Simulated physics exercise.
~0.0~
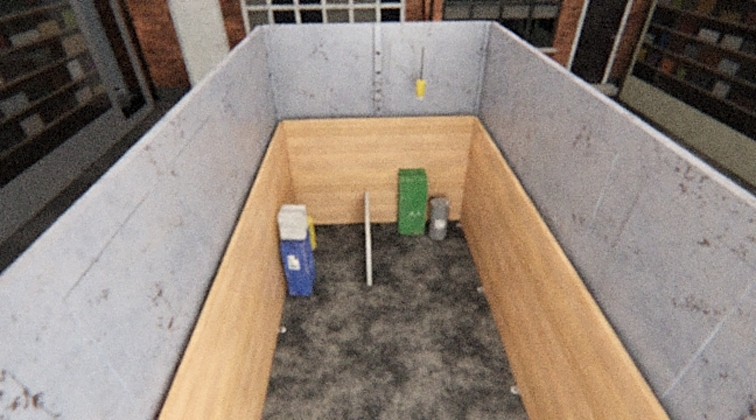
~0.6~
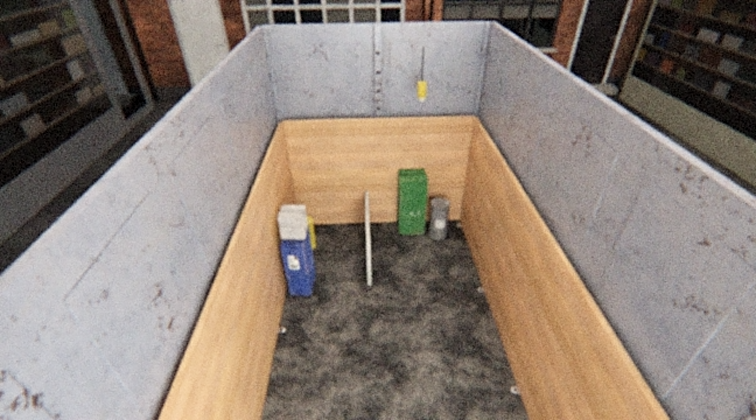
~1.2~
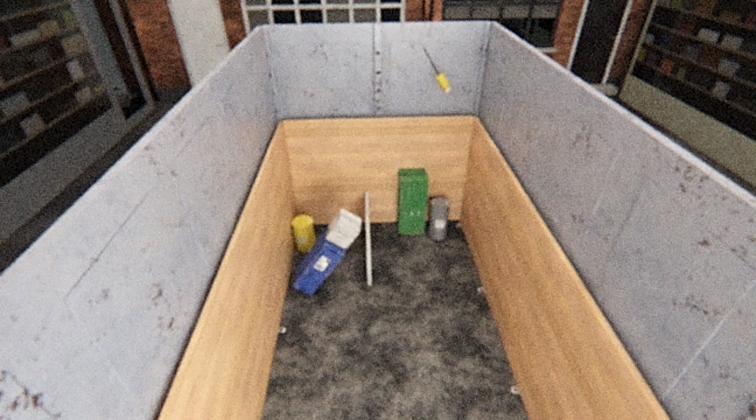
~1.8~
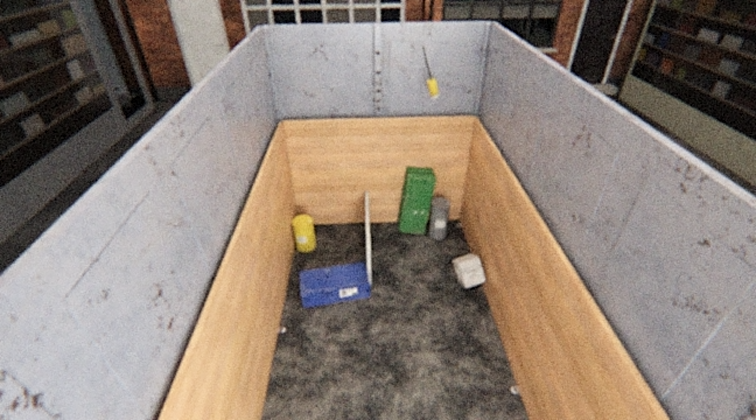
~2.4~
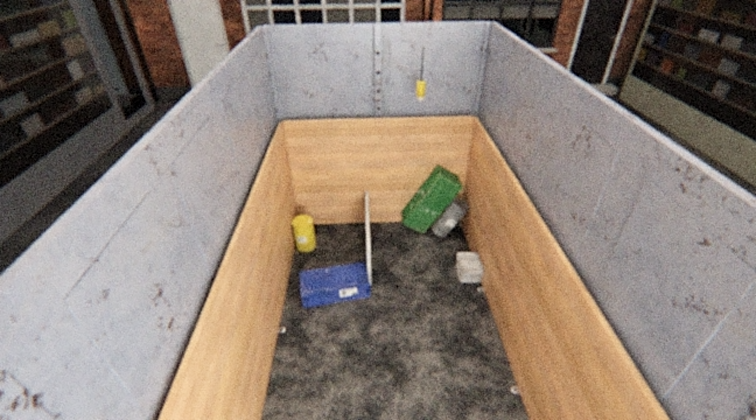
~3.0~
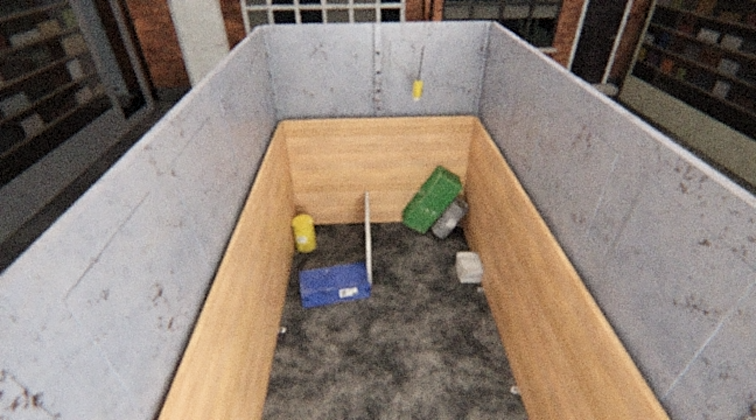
The video shows a blue box with a white box on top tipping right in a walled load bay; the blue box ends on its side by a low board, the white one near the right wall, before a green box and grey canister lean right, while a yellow canister stays put.
